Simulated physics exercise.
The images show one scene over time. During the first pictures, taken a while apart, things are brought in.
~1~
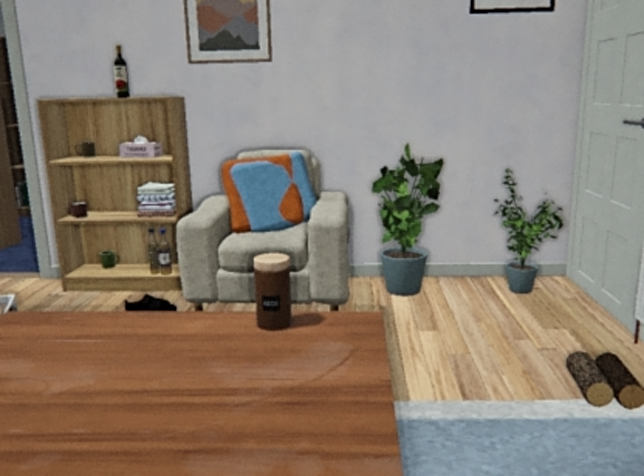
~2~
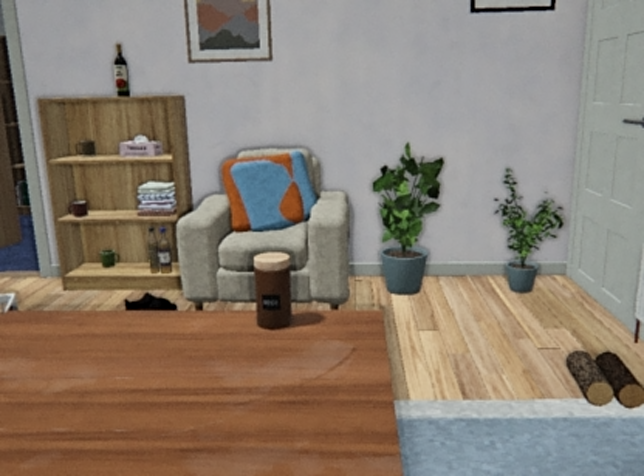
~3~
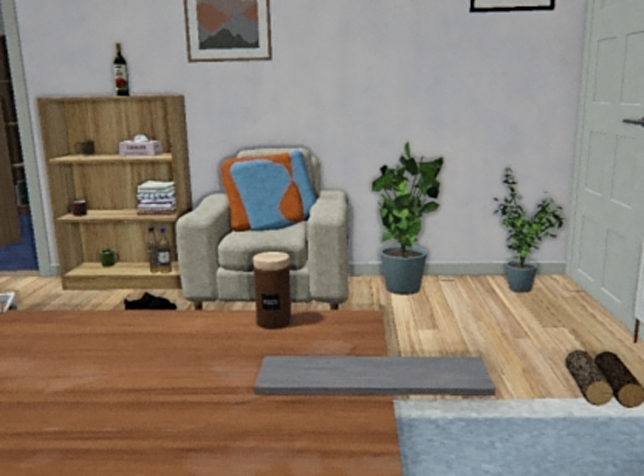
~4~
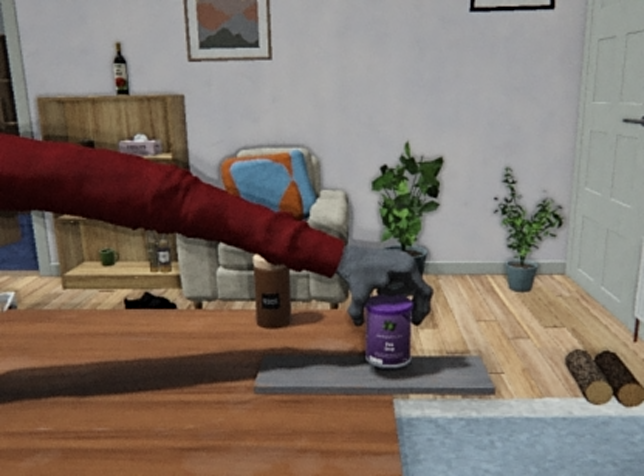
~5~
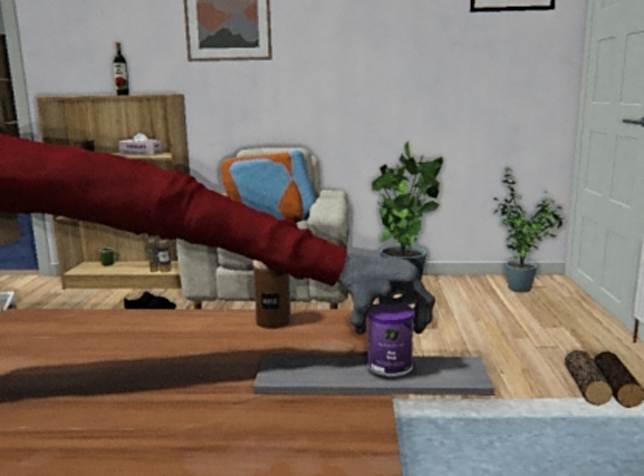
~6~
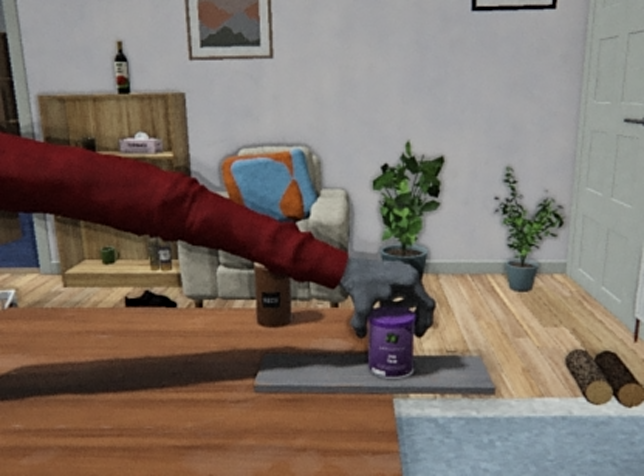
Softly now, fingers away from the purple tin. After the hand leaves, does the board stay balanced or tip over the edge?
It keeps still.
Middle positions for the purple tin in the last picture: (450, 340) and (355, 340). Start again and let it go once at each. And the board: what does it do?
Try one: It tumbles. Try two: It stays where it is.
Then, 0.20 s on from there, no change.
Then, 0.60 s on from there, purple tin resting near (391, 342).
In the end, all 3 unmoved. At the end, from the last picture's camera, purple tin near (391, 342). The board stays on the table.
